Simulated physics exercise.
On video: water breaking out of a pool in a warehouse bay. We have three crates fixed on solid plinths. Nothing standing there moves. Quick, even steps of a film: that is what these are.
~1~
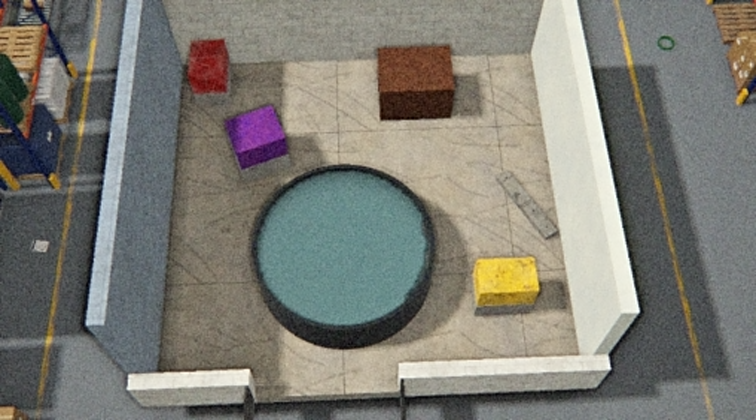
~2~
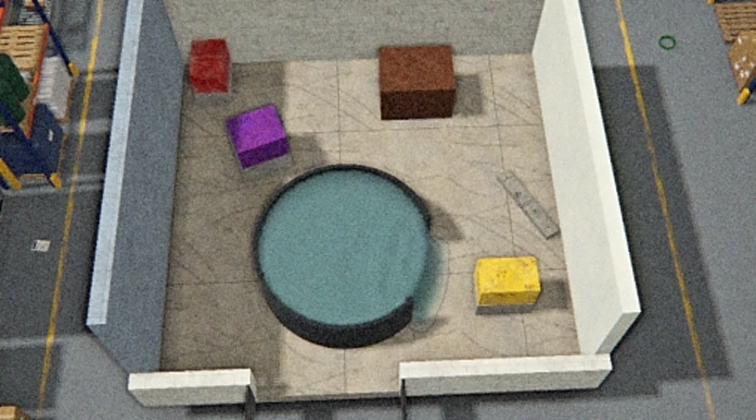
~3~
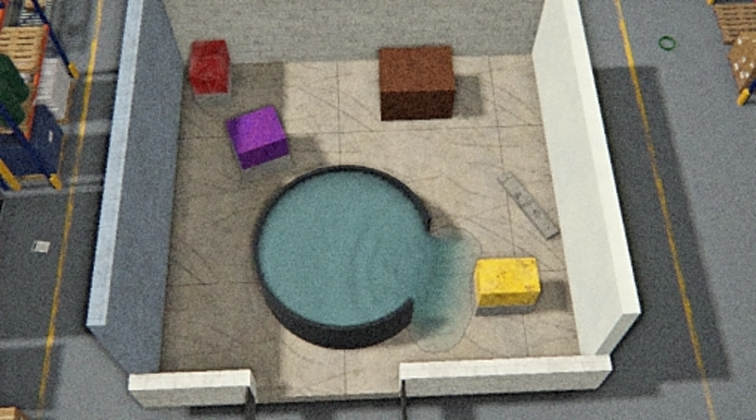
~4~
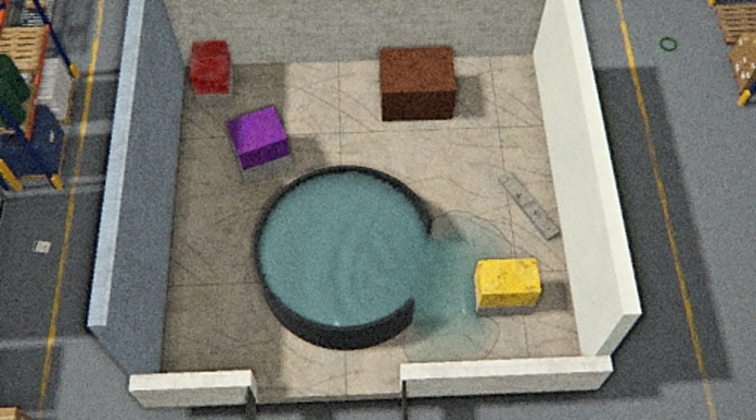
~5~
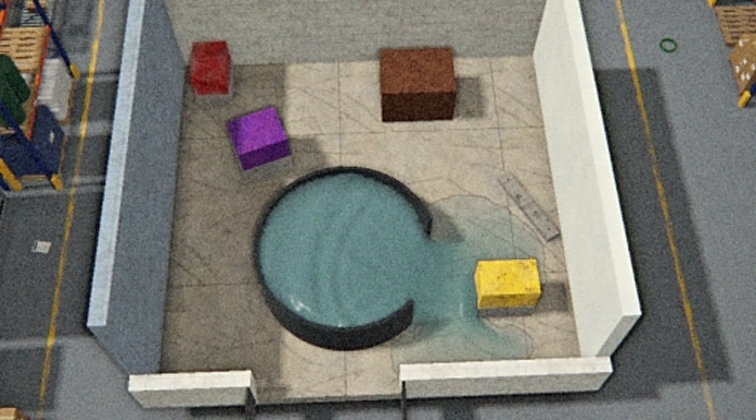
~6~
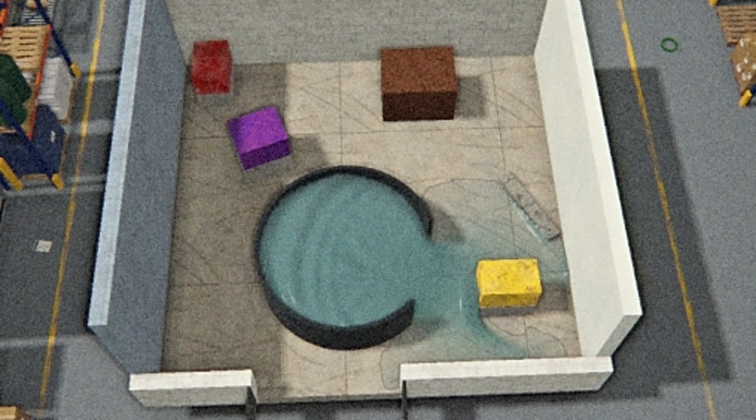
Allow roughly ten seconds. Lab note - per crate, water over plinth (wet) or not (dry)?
In order: The purple crate will be a dry one. The yellow crate will be a wet one. The red crate will be a dry one.
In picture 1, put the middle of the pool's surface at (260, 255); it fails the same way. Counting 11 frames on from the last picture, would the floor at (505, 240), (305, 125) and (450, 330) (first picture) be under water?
Submerged, untouched, submerged.
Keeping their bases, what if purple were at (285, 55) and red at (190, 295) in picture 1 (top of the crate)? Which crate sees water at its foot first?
Answer: The yellow one.
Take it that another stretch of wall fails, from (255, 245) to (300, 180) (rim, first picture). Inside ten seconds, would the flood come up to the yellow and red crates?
Taking them in turn, the yellow crate is missed and the red crate is overtopped.
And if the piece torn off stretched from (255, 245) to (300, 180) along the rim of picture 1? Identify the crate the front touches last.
That would be the yellow-painted one.
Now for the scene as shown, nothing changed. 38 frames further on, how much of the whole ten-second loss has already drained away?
About 60 per cent.
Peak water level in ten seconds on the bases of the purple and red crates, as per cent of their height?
Peak levels: Approx. 40 % then 80 %.
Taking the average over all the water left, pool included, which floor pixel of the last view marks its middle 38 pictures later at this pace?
My guess is about (413, 212).
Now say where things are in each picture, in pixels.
In the first frame, still water in the round tank at (344, 245).
In the second frame, the front is at a hidden place, out from the gap at (429, 275).
In the third frame, water pours out at (428, 277) and has run to (464, 235).
In the fourth frame, water pours out at (429, 279) and has run to (499, 237).
In the fifth frame, water pours out at (429, 280) and has run to (537, 246).
In the sixth frame, water pours out at (429, 279) and has run to a hidden place.
A moment on, water covers 25 % of the floor; the purple crate not reached, the yellow crate water round its plinth, the red crate not reached.
Next, water covers 40 % of the floor; the purple crate not reached, the yellow crate water round its plinth, the red crate not reached.
Then, water covers 55 % of the floor; the purple crate not reached, the yellow crate water round its plinth, the red crate not reached.
Later, water covers 95 % of the floor; the purple crate water round its plinth, the yellow crate water round its plinth, the red crate water round its plinth.
In the end, water covers 100 % of the floor; the purple crate stayed above the water, the yellow crate was topped, the red crate stayed above the water.
